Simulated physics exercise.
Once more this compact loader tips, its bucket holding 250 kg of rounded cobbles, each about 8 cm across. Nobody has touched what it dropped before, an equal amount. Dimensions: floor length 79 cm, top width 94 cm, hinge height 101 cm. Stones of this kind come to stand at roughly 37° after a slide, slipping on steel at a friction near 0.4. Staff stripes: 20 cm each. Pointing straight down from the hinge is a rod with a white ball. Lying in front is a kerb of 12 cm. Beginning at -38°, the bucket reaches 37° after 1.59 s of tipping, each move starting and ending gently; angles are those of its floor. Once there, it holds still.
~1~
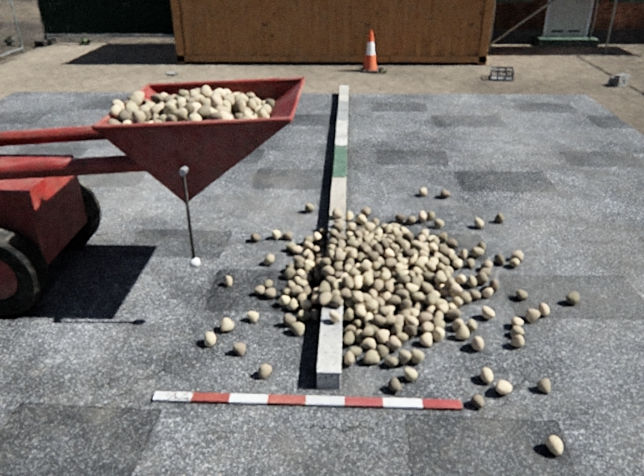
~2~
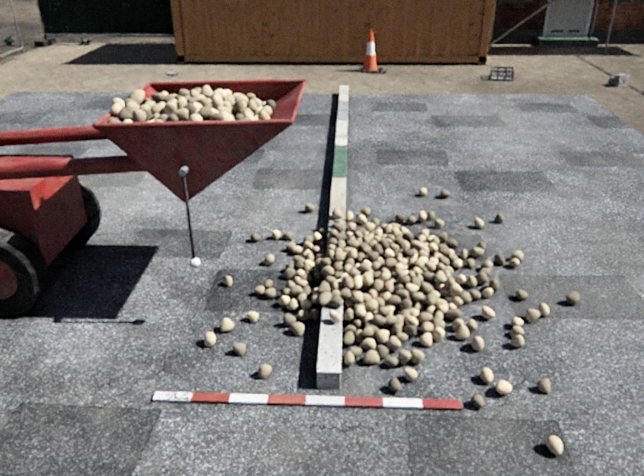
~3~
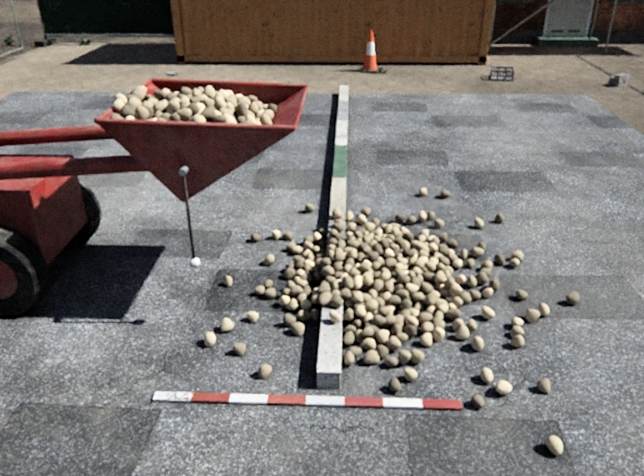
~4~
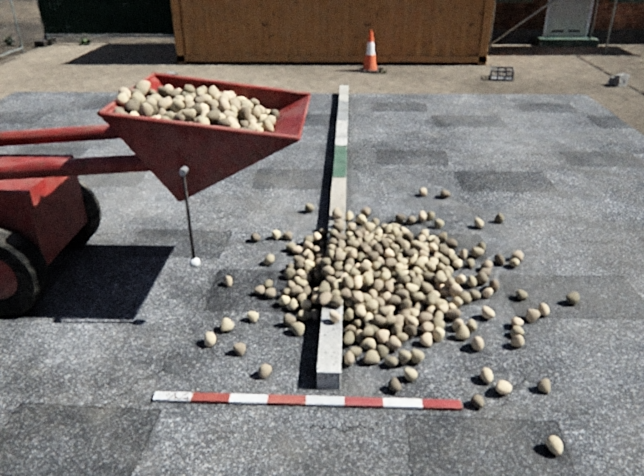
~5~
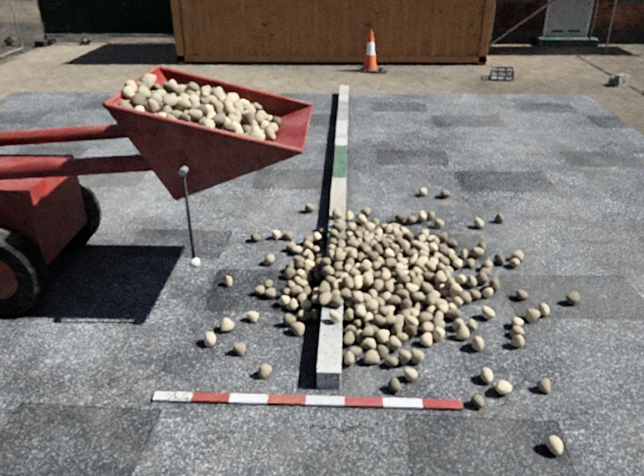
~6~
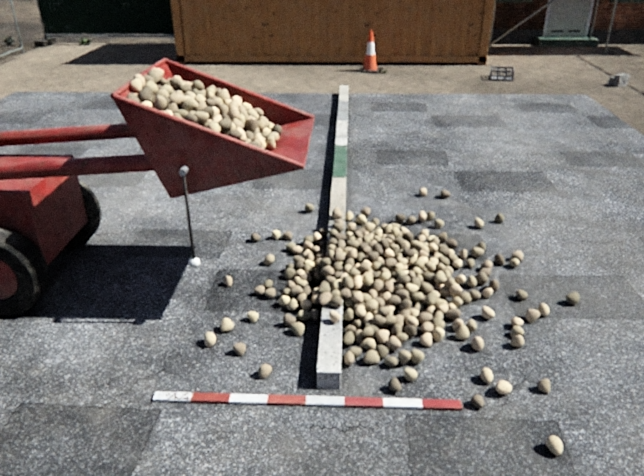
A red loader slowly tilts its stone-filled bucket toward the right beside a scattered pile of cobbles.
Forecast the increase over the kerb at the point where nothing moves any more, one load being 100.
I would say 32 per cent.
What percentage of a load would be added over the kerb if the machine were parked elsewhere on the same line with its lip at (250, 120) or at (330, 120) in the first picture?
The first would add around 5 per cent, the second around 80 per cent.
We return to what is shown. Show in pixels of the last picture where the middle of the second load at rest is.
The centre sits about (316, 266).
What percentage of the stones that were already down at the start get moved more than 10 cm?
Estimate: 5 %, roughly.
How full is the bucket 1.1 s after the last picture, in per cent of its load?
It still holds about 40 per cent.
Then, 0.6 s after the last picture the floor is at 25°; in per cent of one load, 99 in the bucket, 19 on this side of the kerb, 82 over the kerb; the foremost stones are at (535, 294).
Then, 1.1 s after the last picture the floor is at 37°; in per cent of one load, 38 in the bucket, 75 on this side of the kerb, 87 over the kerb; the foremost stones are at (535, 294).
Then, 1.4 s after the last picture the floor is at 37°; in per cent of one load, 3 in the bucket, 90 on this side of the kerb, 107 over the kerb; the foremost stones are at (535, 294).
Then, 3.9 s after the last picture the floor is at 37°; in per cent of one load, 0 in the bucket, 87 on this side of the kerb, 113 over the kerb; the foremost stones are at (535, 294). Net gain over the kerb, 32.
